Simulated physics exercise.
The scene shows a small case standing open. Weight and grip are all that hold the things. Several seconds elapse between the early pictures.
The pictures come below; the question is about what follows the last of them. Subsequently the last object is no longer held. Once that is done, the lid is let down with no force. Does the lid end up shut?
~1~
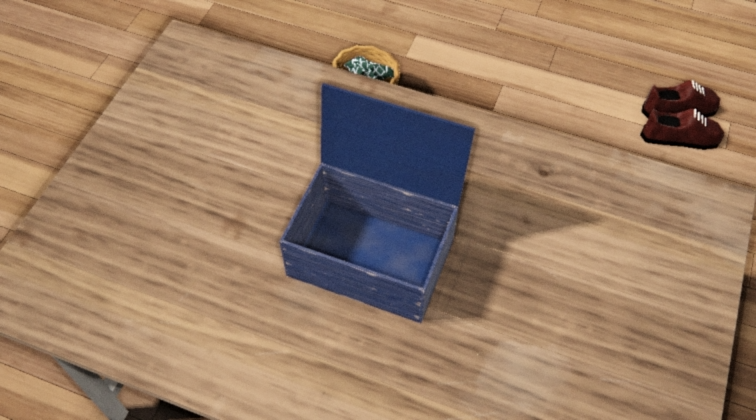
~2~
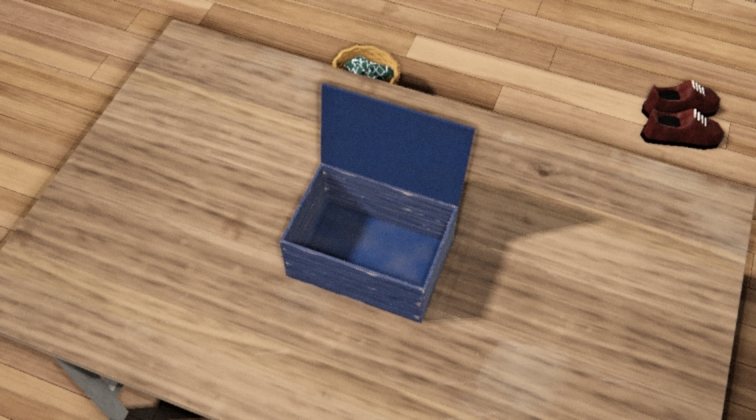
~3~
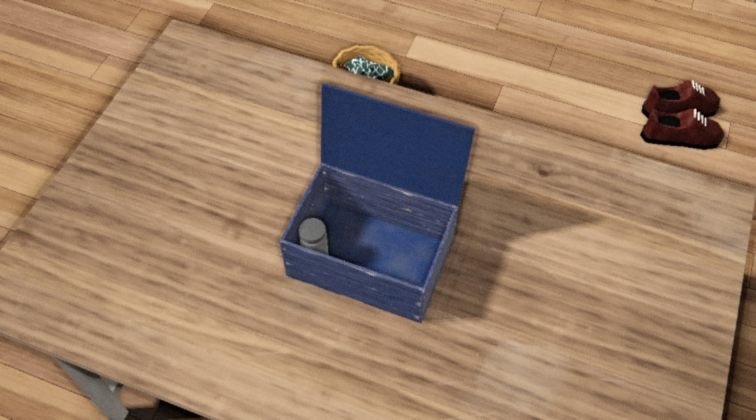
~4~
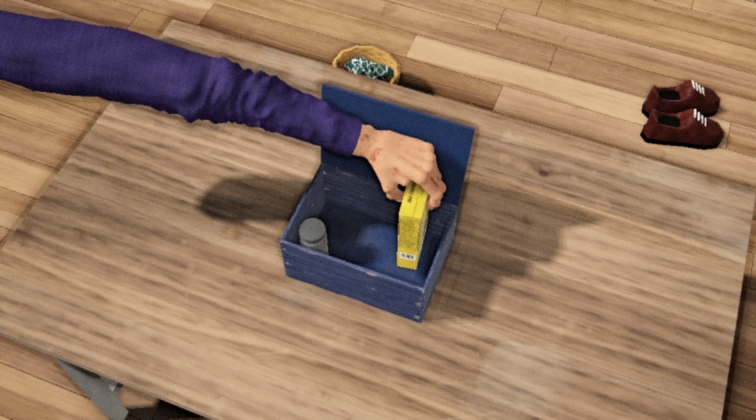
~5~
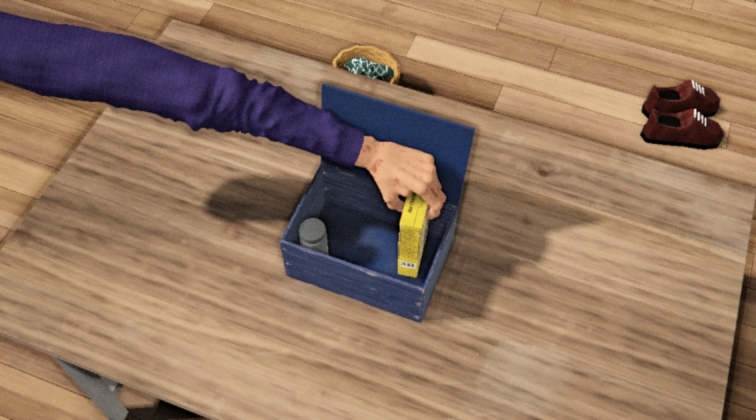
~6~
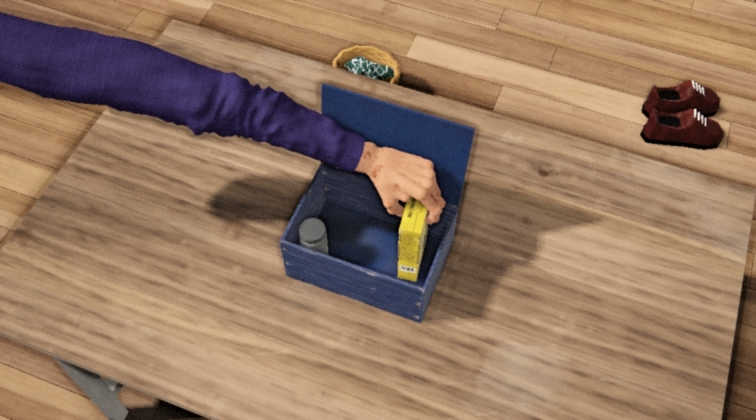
You can see the lid can't settle down properly.
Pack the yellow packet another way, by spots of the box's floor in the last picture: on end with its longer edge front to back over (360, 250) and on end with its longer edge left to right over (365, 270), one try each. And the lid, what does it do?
First time it won't go down, and next time it won't go down.
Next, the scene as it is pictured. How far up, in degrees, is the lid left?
About 35° above the rim.
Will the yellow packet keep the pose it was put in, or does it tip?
Once everything settles, it keeps its original angle.
Then, 1.20 s later than the last frame, lid starting down.
Then, 1.60 s later than the last frame, lid 64° above the rim.
Then, 2.00 s later than the last frame, lid 44° above the rim; yellow packet moved a little near (407, 254).
Then, 3.50 s later than the last frame, lid 37° above the rim; yellow packet moved about its own width near (403, 262).
When it is over, lid 36° above the rim; moved from the start, yellow packet; grey shaker as before. End places, in pixels of the last picture, yellow packet near (403, 263).
